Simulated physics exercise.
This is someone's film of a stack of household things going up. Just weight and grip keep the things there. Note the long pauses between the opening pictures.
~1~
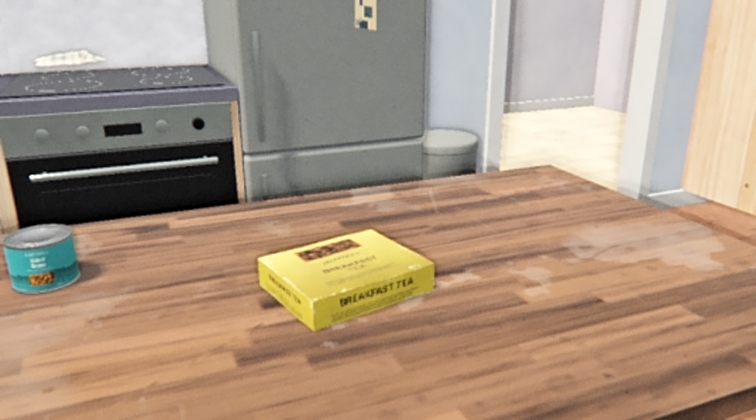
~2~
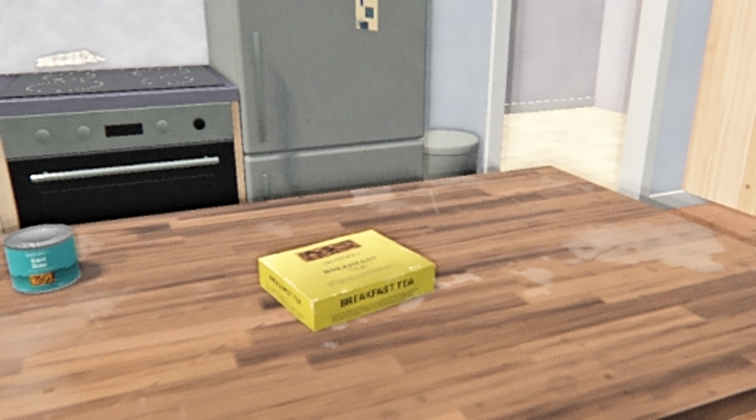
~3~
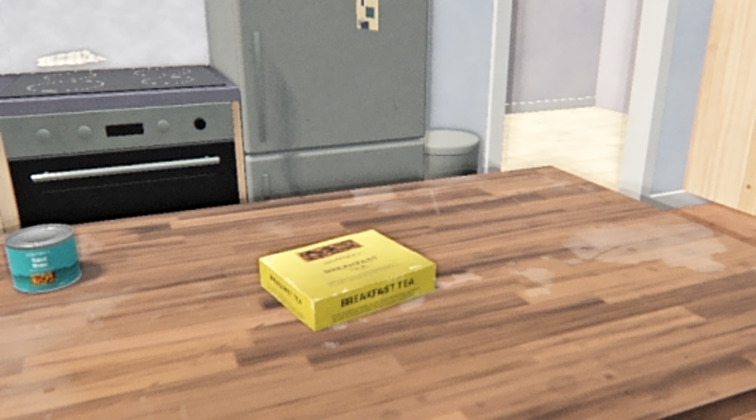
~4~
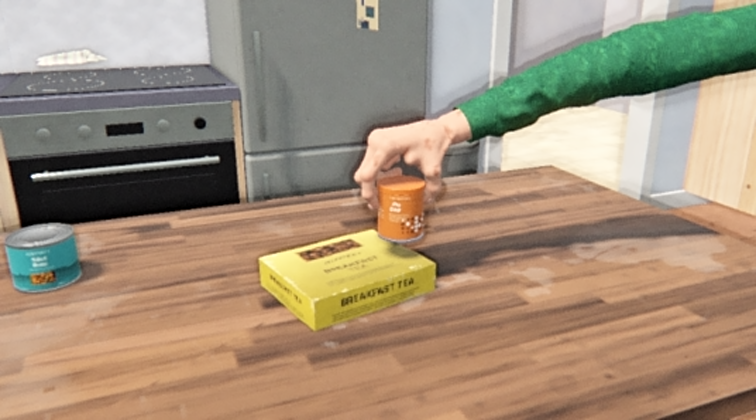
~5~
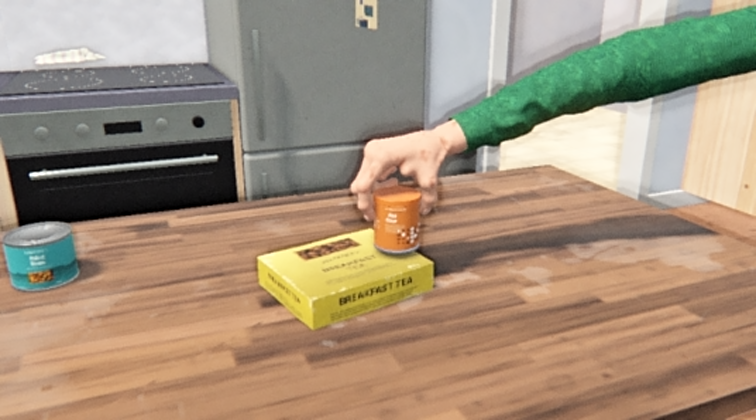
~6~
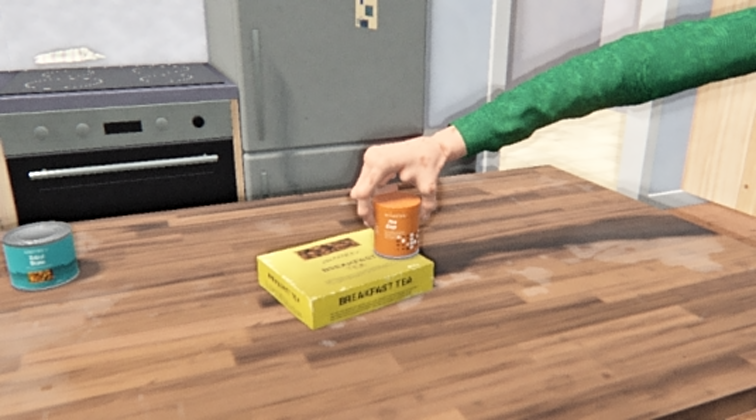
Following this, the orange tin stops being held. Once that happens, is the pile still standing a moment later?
Safe.
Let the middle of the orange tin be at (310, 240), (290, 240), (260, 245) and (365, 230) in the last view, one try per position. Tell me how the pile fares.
Well, the first time it stays intact, the second time it stays intact, the third time it tips over, and the fourth time it stays intact.
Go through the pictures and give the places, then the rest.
The last thing is not in view yet; turquoise tub (43, 258), in the first frame.
The last thing is not in view yet; turquoise tub (43, 259), in the second frame.
The last thing is not in view yet; turquoise tub (44, 258), in the third frame.
On its way; orange tin (401, 209); turquoise tub (44, 258), in the fourth frame.
On its way; orange tin (396, 219); turquoise tub (42, 256), in the fifth frame.
Set down, still held; orange tin (396, 225); turquoise tub (42, 256), in the sixth frame.
Then, 0.40 s later than the last frame, all is still.
Then, 0.70 s later than the last frame, orange tin resting near (396, 225).
When it is over, all 3 as before. End places, in pixels of the last picture, orange tin near (396, 225). The pile stays up.
